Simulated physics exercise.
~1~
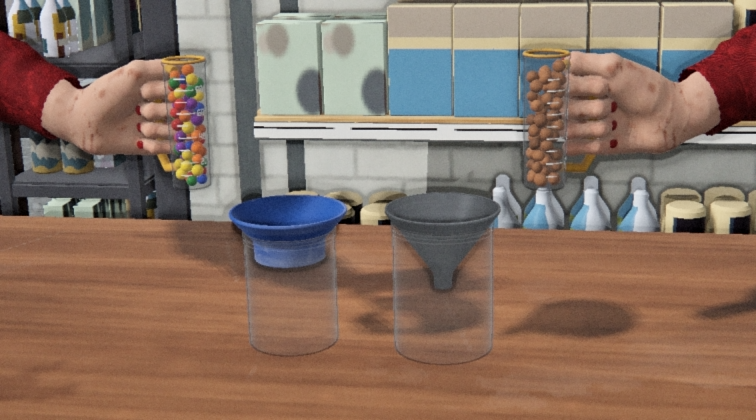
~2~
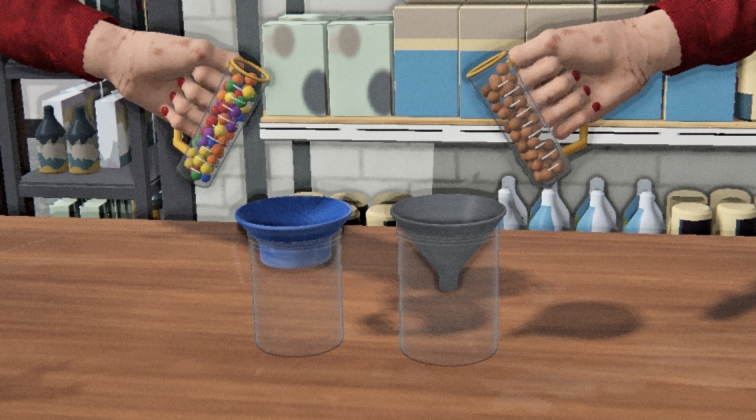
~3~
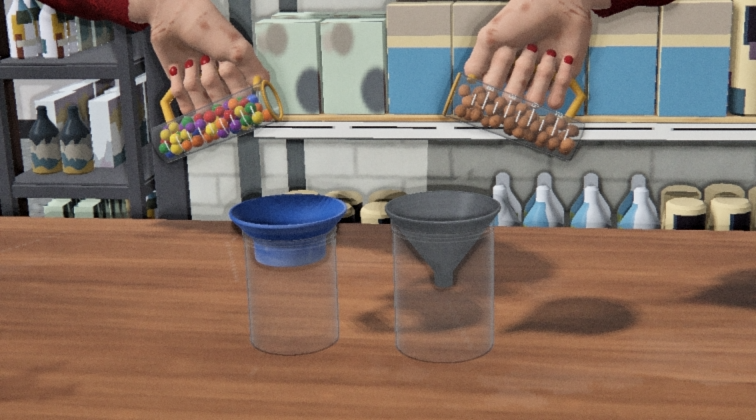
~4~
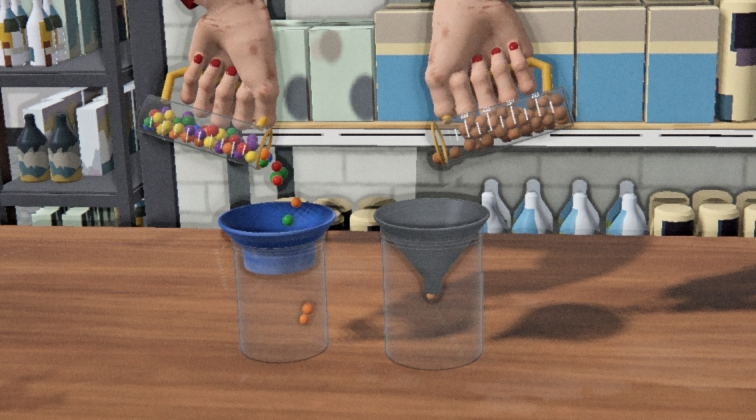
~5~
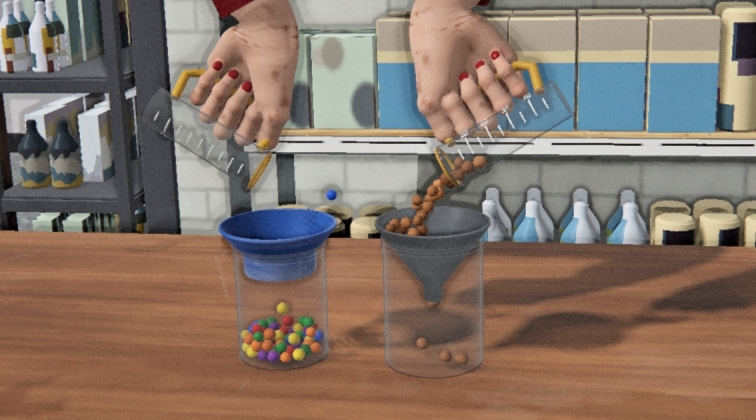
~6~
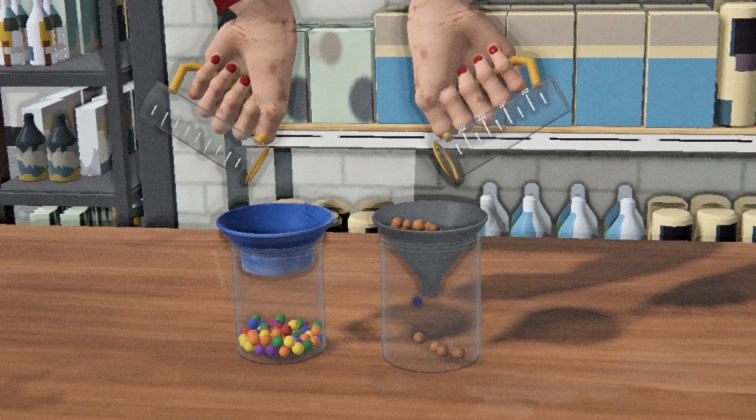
The footage shows two hands tipping clear cups over funnels set in clear jars on a wooden counter; multicoloured balls pour through the blue left funnel into its jar, while most brown balls pile up in the grey right funnel, with only a few reaching the jar below.
